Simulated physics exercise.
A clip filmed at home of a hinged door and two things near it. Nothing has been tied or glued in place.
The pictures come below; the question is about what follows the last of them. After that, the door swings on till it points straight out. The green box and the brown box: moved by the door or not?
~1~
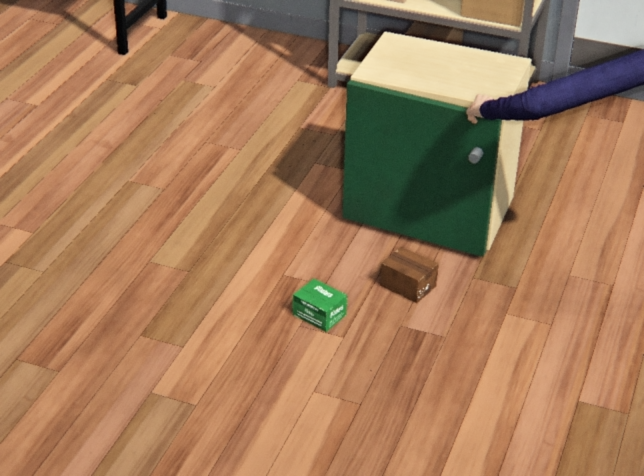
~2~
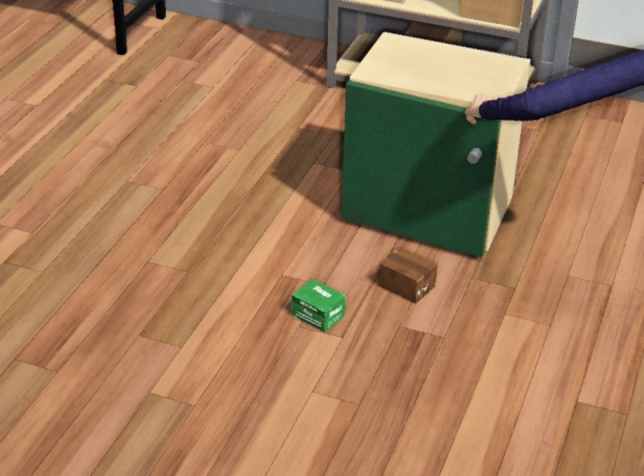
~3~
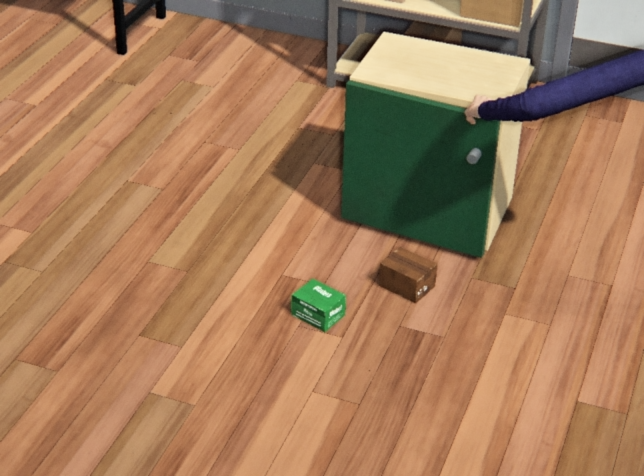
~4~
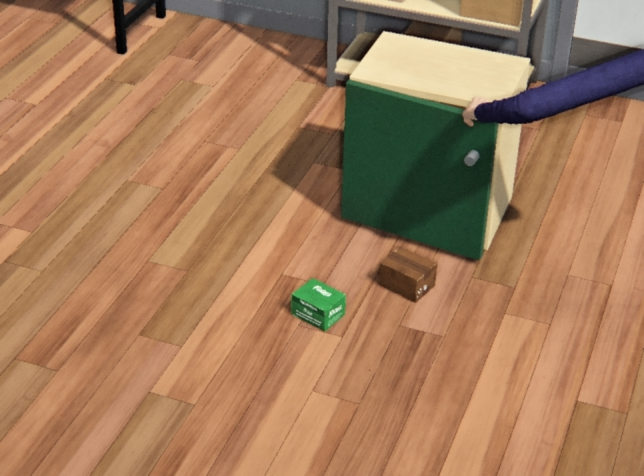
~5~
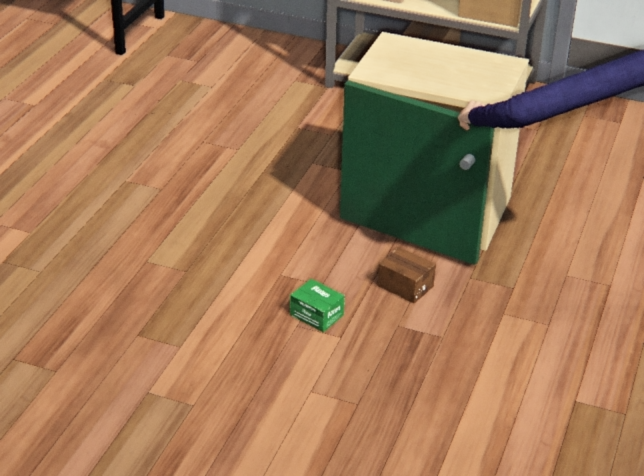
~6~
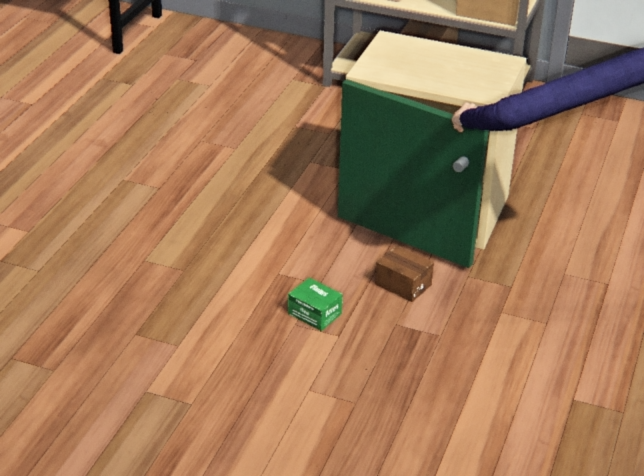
At the end, the green box will get bumped, the brown box will get bumped.
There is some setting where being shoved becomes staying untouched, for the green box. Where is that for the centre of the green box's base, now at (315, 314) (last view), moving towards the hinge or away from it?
Tipping point: Around (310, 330).
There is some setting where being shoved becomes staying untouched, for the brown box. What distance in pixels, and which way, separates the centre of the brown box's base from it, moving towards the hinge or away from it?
It's roughly 48 pixels to the right.
Then, 1.14 s after the last picture, door 51° open; green box at rest near (315, 304); brown box moved about its own width near (361, 284).
Then, 1.68 s after the last picture, door 70° open; green box moved a little near (298, 309); brown box moved well along near (320, 281).
At rest, the green box is pushed along, near (285, 314); the brown box is pushed along, near (279, 271).
